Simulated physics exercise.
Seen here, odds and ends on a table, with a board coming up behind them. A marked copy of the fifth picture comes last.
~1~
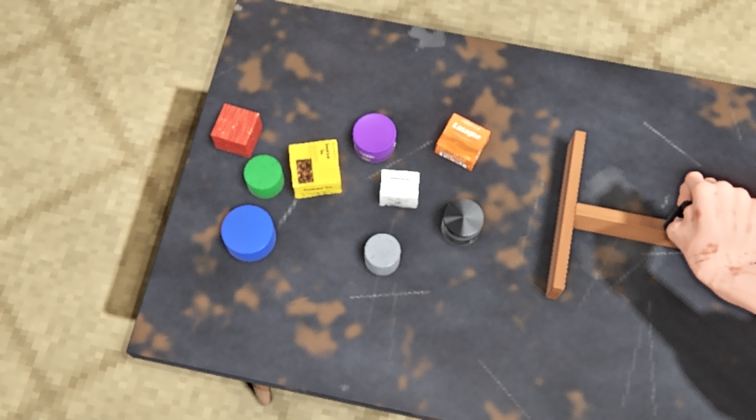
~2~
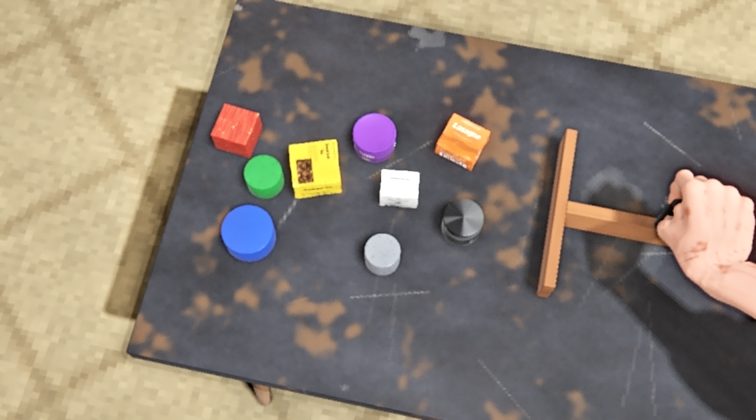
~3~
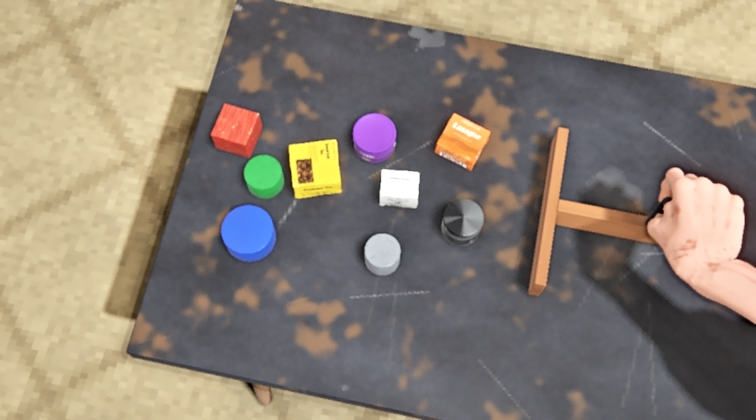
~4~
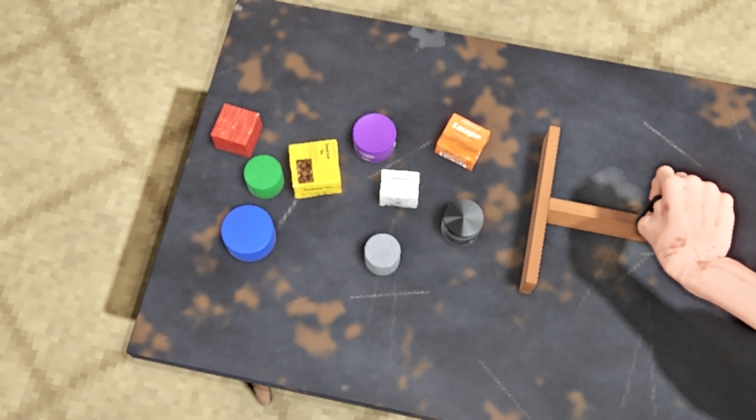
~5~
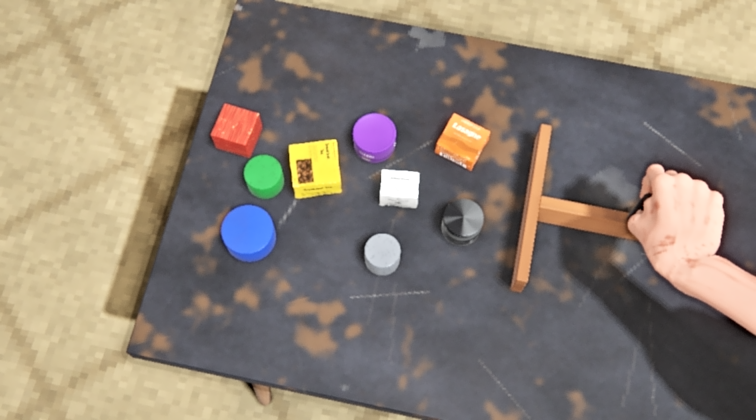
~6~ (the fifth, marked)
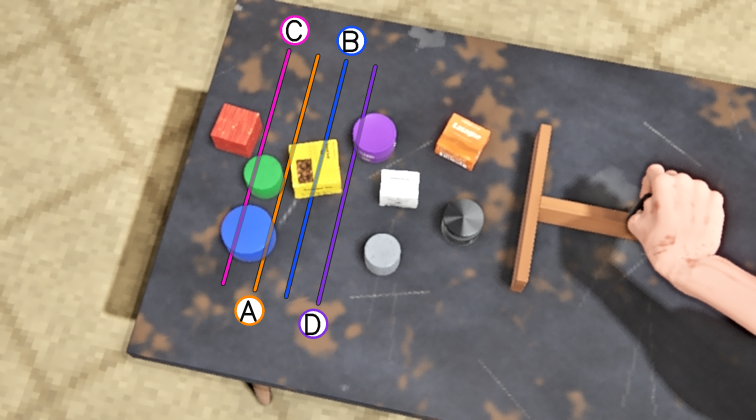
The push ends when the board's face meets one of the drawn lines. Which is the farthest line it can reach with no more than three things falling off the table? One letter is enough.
Stop at C.
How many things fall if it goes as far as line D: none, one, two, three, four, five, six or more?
By then, none.
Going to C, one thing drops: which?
The red block.
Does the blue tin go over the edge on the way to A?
No.
On the marked copy, A at (288, 167); B at (318, 173); C at (258, 161); D at (348, 179).
Taking C. A third of the way, board (434, 180); orange packet (416, 137); black tin (401, 213).
Two thirds of the way, board (333, 161); green pot (243, 193); purple tub (280, 114).
When it is over, board (258, 146); red block over the edge; purple tub (209, 98); one fallen.
As for the rest, A is within the limit but short; B is within the limit but short; D is within the limit but short.
